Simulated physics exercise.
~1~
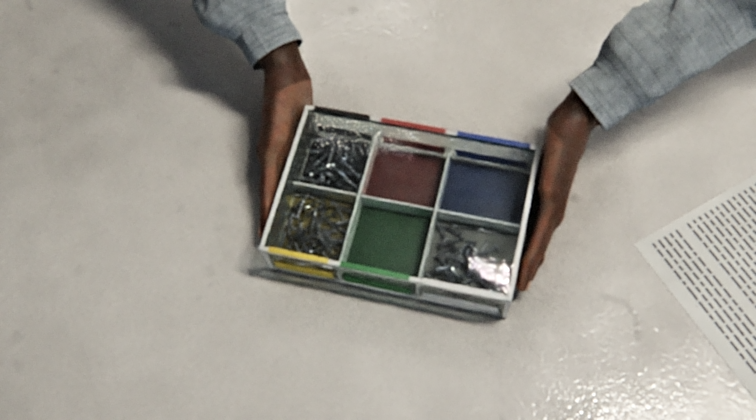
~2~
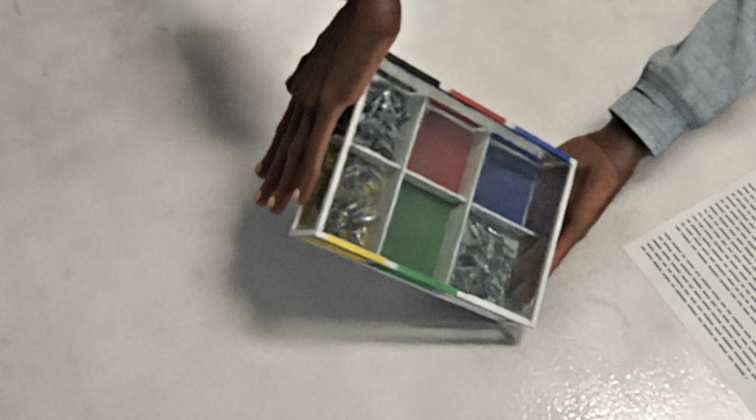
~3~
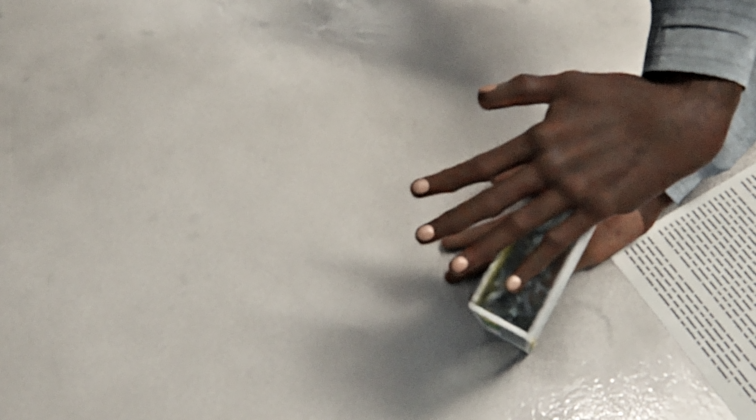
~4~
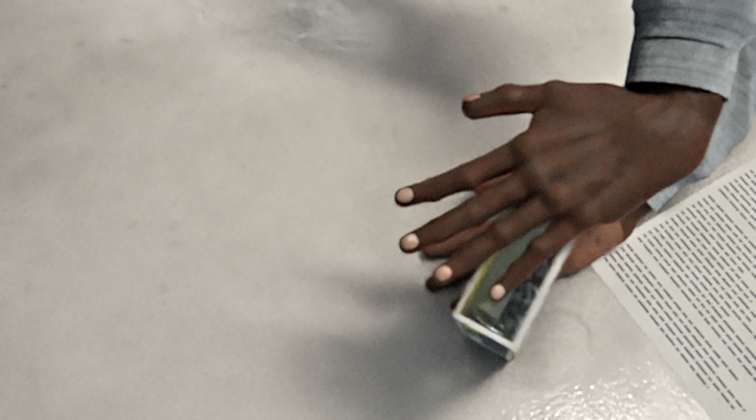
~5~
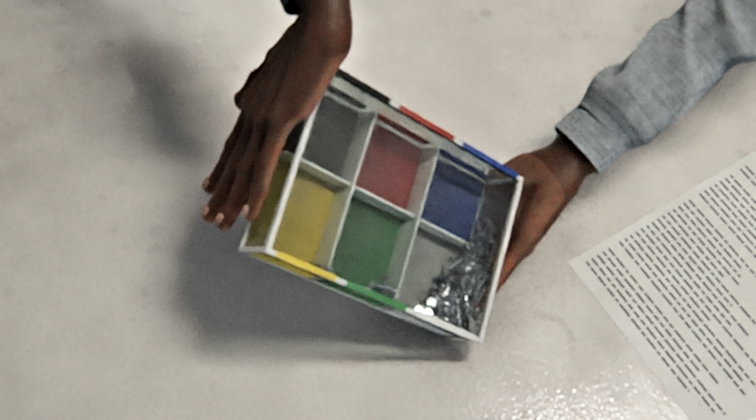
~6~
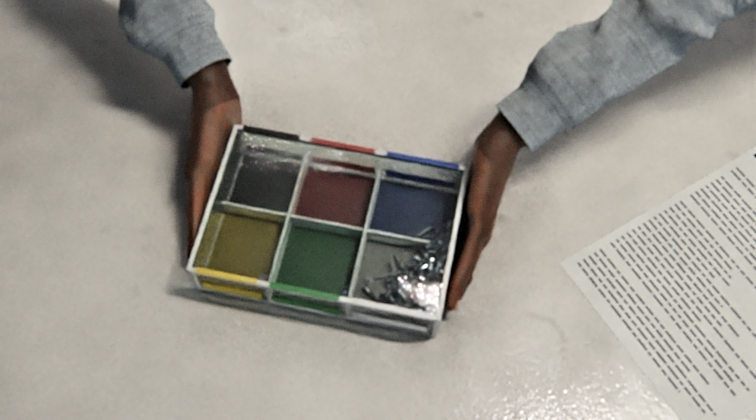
A clear-lidded sorting box with six coloured compartments, holding small metal screws in three of them, is tipped steeply up onto its right side by two hands and then lowered flat again, ending with nearly all the screws heaped in the white compartment at the lower right.
